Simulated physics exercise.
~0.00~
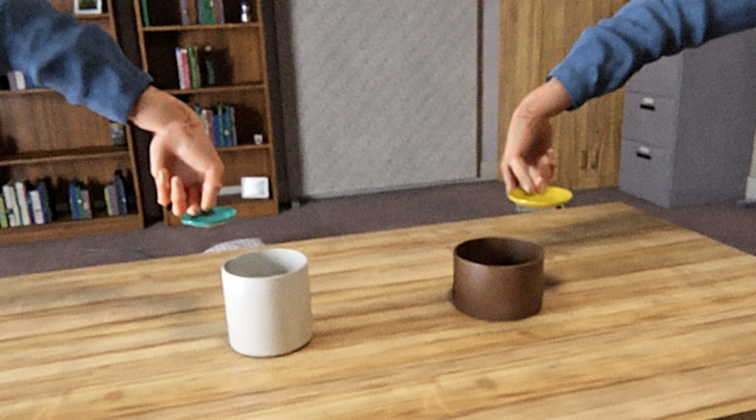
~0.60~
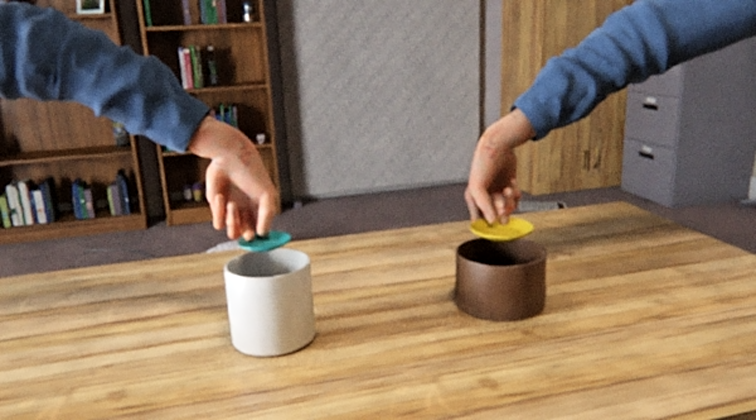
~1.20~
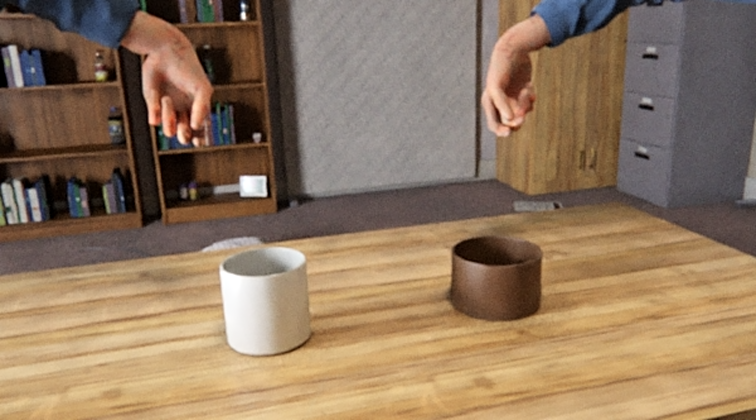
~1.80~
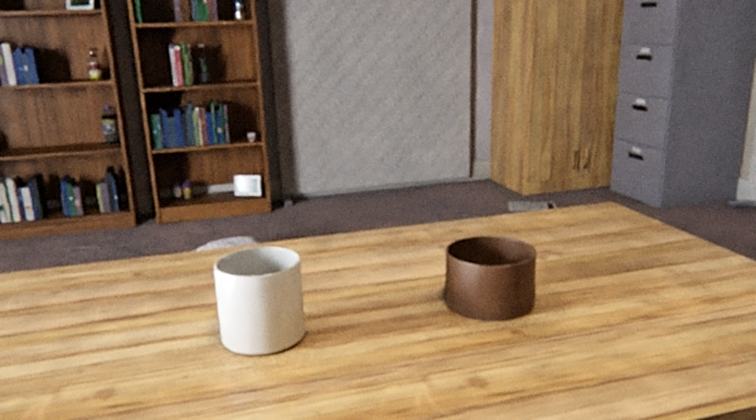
A turquoise disc and a yellow disc, each held by a hand in a blue sleeve, are brought in over a wooden table, seen from slightly above by a gently swaying camera. On the table stand a white mug at left and a shorter brown cup at right, with bookshelves, a wooden cabinet and grey drawers behind. The turquoise disc moves right and down to the mug while the yellow one moves left and down to the cup. The hands let go and draw back empty. Both discs have dropped inside, leaving the two containers standing in place.
